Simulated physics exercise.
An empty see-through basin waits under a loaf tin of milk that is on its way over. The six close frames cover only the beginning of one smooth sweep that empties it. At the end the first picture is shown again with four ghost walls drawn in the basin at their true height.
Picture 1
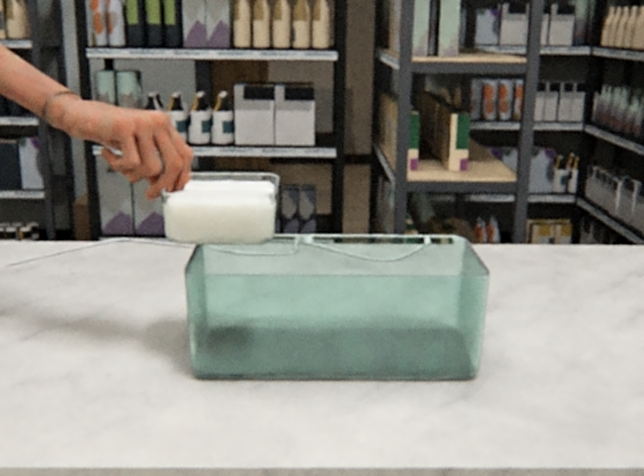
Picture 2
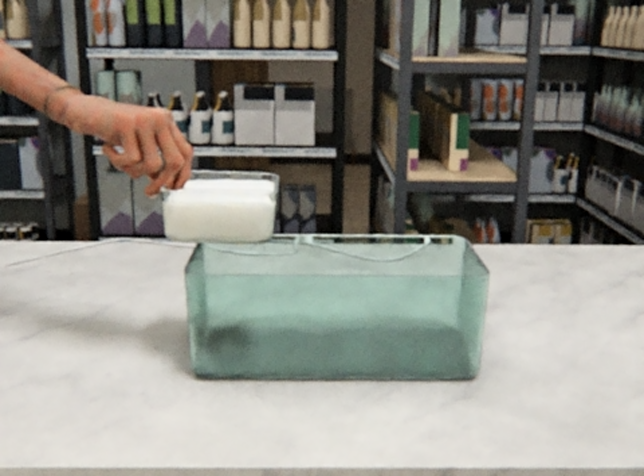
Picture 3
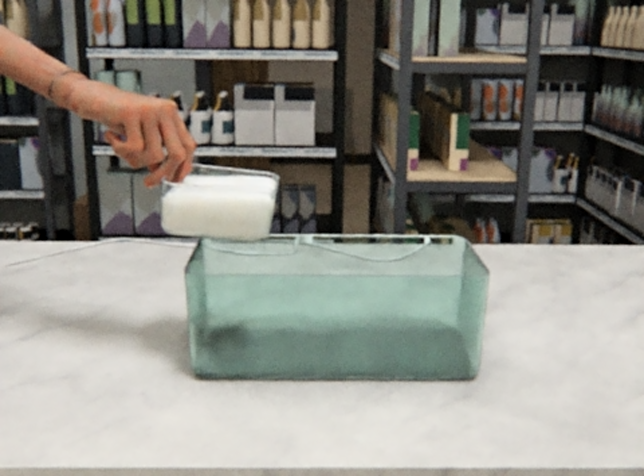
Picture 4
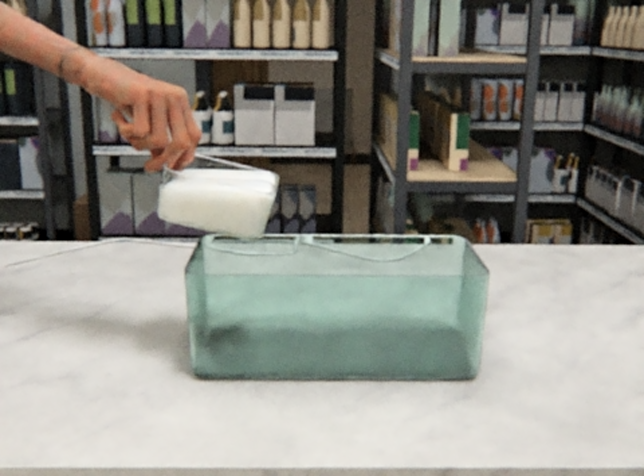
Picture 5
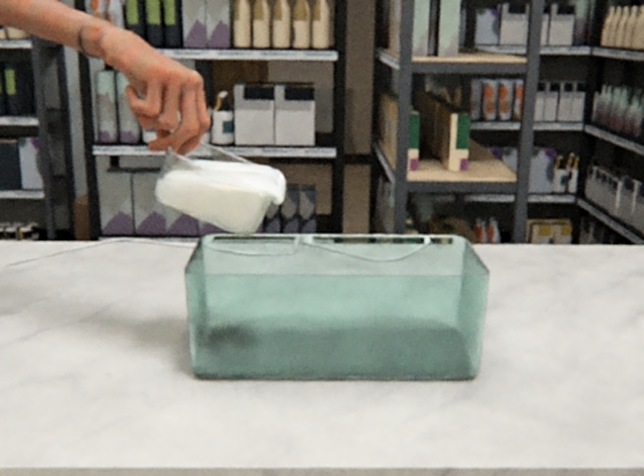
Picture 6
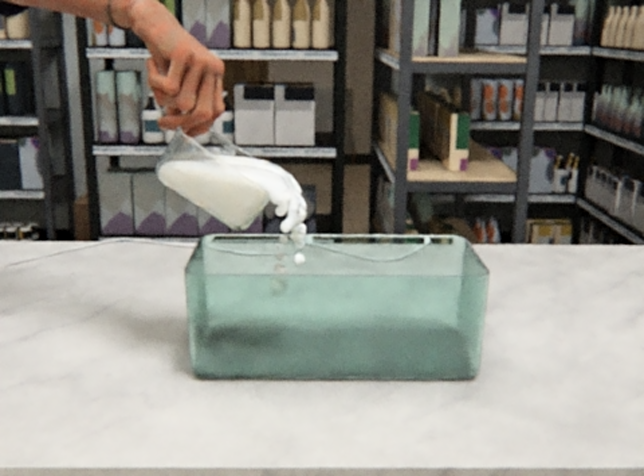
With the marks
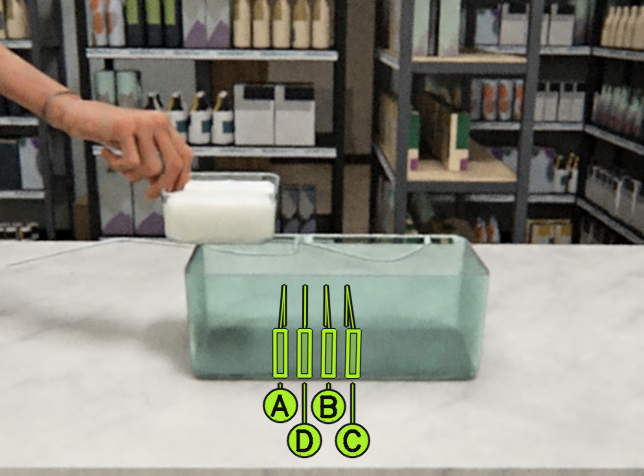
The clip shows a hand holding a small clear container of white liquid above a greenish see-through basin on a pale counter, then gradually tilting it to the right until the liquid runs over its lip in a short stream.
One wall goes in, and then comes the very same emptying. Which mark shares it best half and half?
C is best.
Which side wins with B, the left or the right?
More ends on the right.
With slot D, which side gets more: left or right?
More ends on the right.
In lime, A at (280, 383); B at (328, 384); C at (352, 384); D at (304, 384).
If A is chosen, about 2 % ends left of the wall and 97 % right of it.
If B is chosen, about 18 % ends left of the wall and 81 % right of it.
If C is chosen, about 54 % ends left of the wall and 46 % right of it.
If D is chosen, about 4 % ends left of the wall and 96 % right of it.
